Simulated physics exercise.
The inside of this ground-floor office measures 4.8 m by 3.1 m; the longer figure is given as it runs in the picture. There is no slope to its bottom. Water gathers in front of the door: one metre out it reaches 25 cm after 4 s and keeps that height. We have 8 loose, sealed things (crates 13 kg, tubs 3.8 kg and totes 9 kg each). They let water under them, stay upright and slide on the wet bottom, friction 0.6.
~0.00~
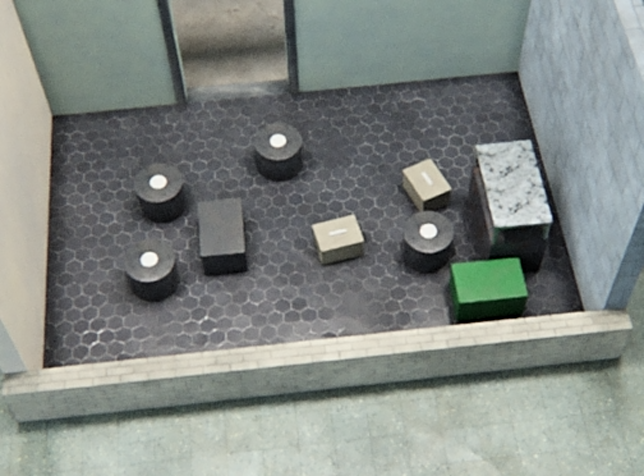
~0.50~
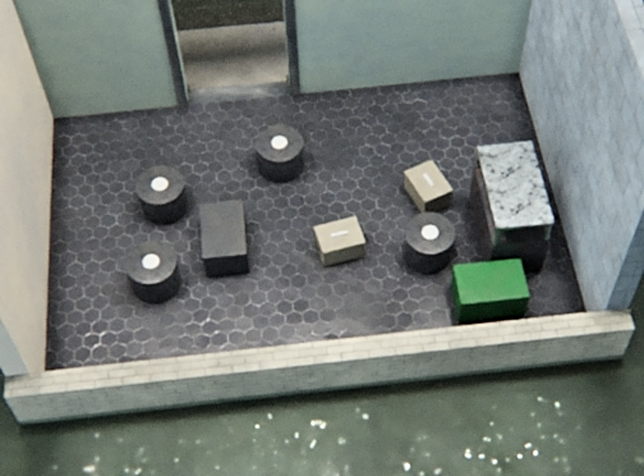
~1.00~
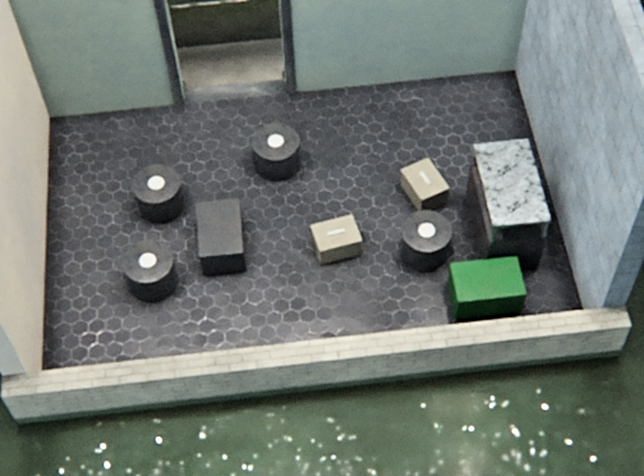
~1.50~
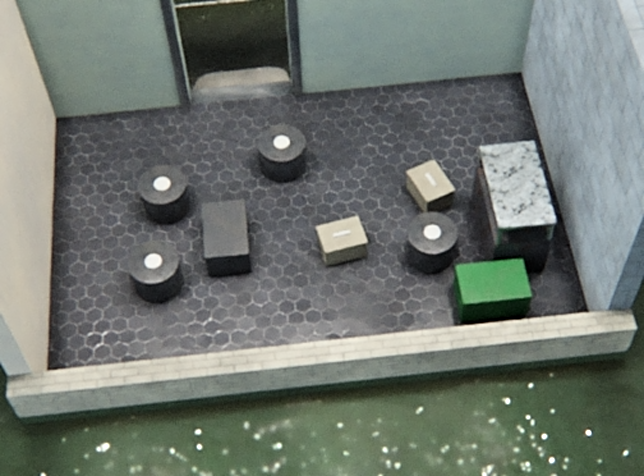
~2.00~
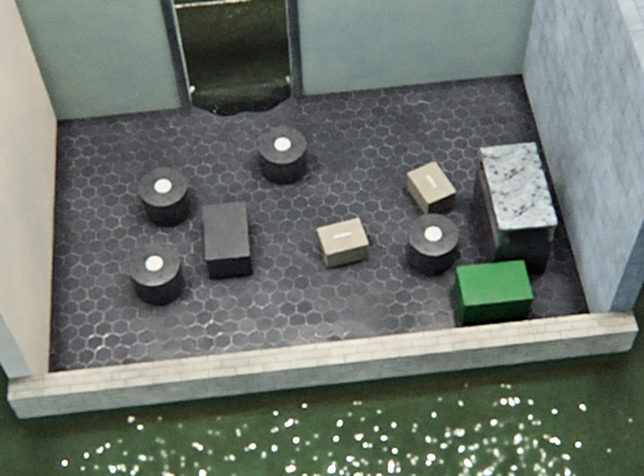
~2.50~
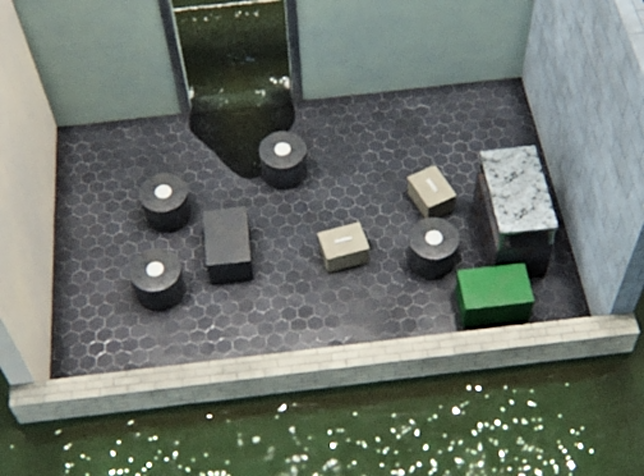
Dark green water gathers outside the room and spreads through the doorway onto the tiled floor.
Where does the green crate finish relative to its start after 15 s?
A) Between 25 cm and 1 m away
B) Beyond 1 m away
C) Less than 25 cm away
Option A: Between 25 cm and 1 m away.
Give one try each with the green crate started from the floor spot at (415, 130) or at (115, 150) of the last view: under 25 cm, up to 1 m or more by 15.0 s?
I'd expect it to get swept far off the first time and to get swept far off the second time.
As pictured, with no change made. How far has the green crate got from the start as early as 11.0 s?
60 cm, give or take.
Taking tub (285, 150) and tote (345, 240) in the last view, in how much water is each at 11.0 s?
Roughly 7 and 15 cm.
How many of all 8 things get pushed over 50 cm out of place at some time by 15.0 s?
Total: 8.
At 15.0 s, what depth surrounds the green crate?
Roughly 14 cm at that moment.
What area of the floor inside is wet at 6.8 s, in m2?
My estimate is roughly 13 m2.
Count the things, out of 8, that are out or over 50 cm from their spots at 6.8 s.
Tally at that time: 5.
After 3.5 s the green crate is near (496, 286), 0.0 m from its start, aground; 0 afloat.
After 6.8 s the green crate is near (512, 291), 0.1 m from its start, aground; 6 afloat.
After 11.0 s the green crate is near (568, 278), 0.6 m from its start, afloat; 7 afloat.
After 15.0 s the green crate is near (569, 277), 0.6 m from its start, afloat; 8 afloat.
